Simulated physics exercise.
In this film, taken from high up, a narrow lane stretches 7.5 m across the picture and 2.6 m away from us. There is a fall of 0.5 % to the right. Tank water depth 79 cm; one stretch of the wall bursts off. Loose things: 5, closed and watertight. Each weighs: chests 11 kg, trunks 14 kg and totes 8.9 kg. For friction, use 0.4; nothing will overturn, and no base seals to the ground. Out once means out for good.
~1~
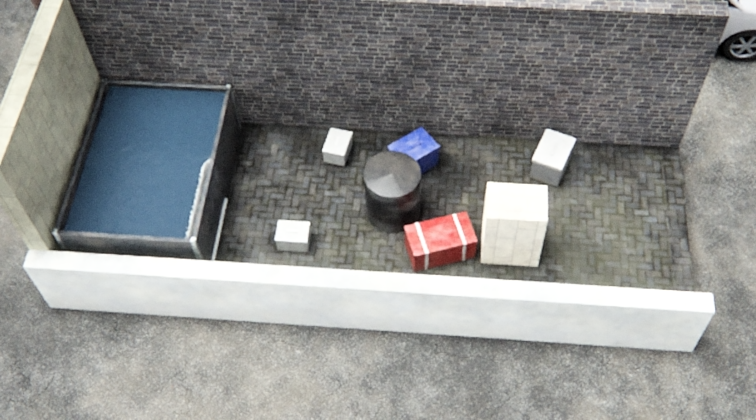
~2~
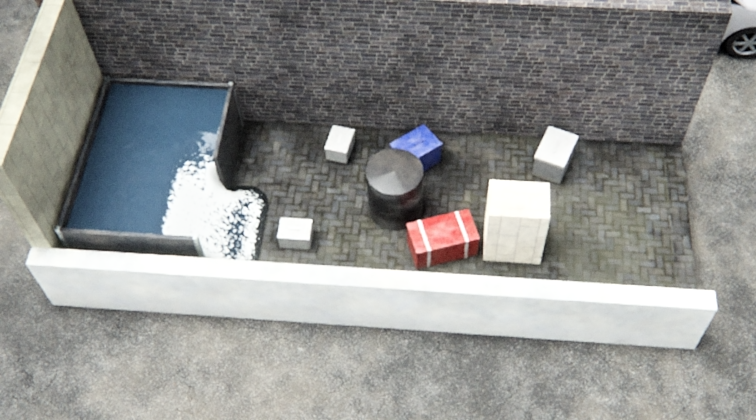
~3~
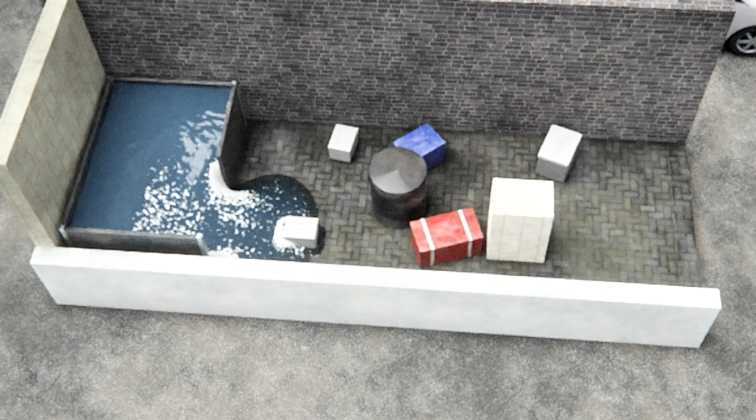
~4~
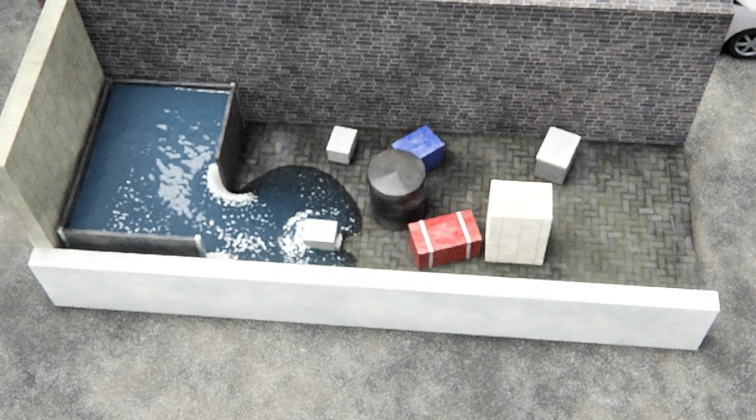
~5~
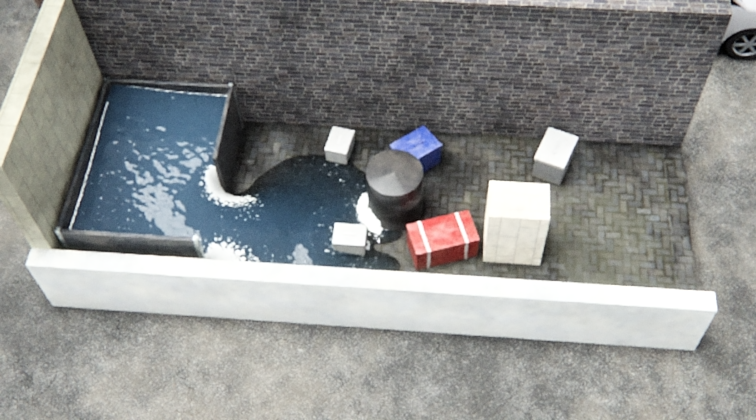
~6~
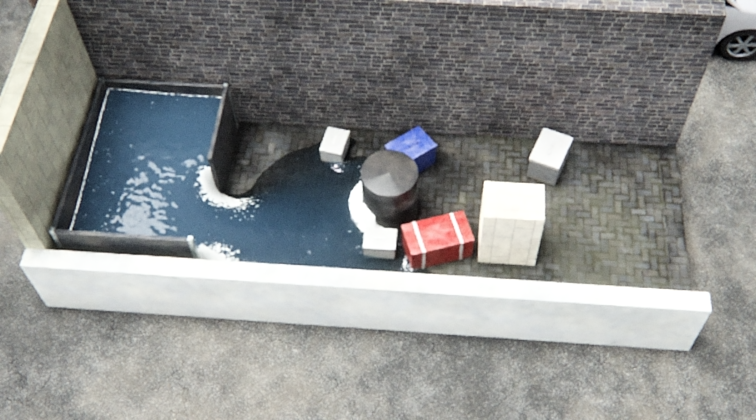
A walled lane paved in dark brick, with a broad tank of blue water at its left end, is seen from high above. Right of the tank lie three small whitish boxes, a blue chest, a dark round drum, a red trunk with white straps and a tall cream box. Water bursts through the tank's side and spreads rightward, foaming, pushing the nearest white box to the drum, while the view shifts very slightly.
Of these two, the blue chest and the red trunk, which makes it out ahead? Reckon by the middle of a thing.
The blue one makes it out ahead.
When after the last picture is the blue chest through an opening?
3.0 s or so.
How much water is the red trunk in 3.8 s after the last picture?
Close to 12 centimetres.
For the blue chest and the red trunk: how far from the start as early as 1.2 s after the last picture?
Shifts: Around 120 and 80 cm.
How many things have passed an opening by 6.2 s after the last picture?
3.
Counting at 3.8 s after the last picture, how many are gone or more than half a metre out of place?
My count gives 5.
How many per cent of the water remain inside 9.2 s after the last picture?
42 %.
Then, 1.2 s after the last picture the blue chest is near (497, 151), 1.1 m from its start, afloat; the red trunk is near (450, 177), 0.8 m from its start, aground; 0 of 5 are out; 2 afloat.
Then, 3.8 s after the last picture the blue chest has gone out (2.9 s after the last picture); the red trunk is near (458, 141), 1.4 m from its start, afloat; 3 of 5 are out; 1 afloat.
Then, 6.2 s after the last picture the blue chest has gone out (2.9 s after the last picture); the red trunk is near (448, 149), 1.2 m from its start, afloat; 3 of 5 are out; 1 afloat.
Then, 9.2 s after the last picture the blue chest has gone out (2.9 s after the last picture); the red trunk is near (428, 148), 1.3 m from its start, afloat; 3 of 5 are out; 1 afloat.
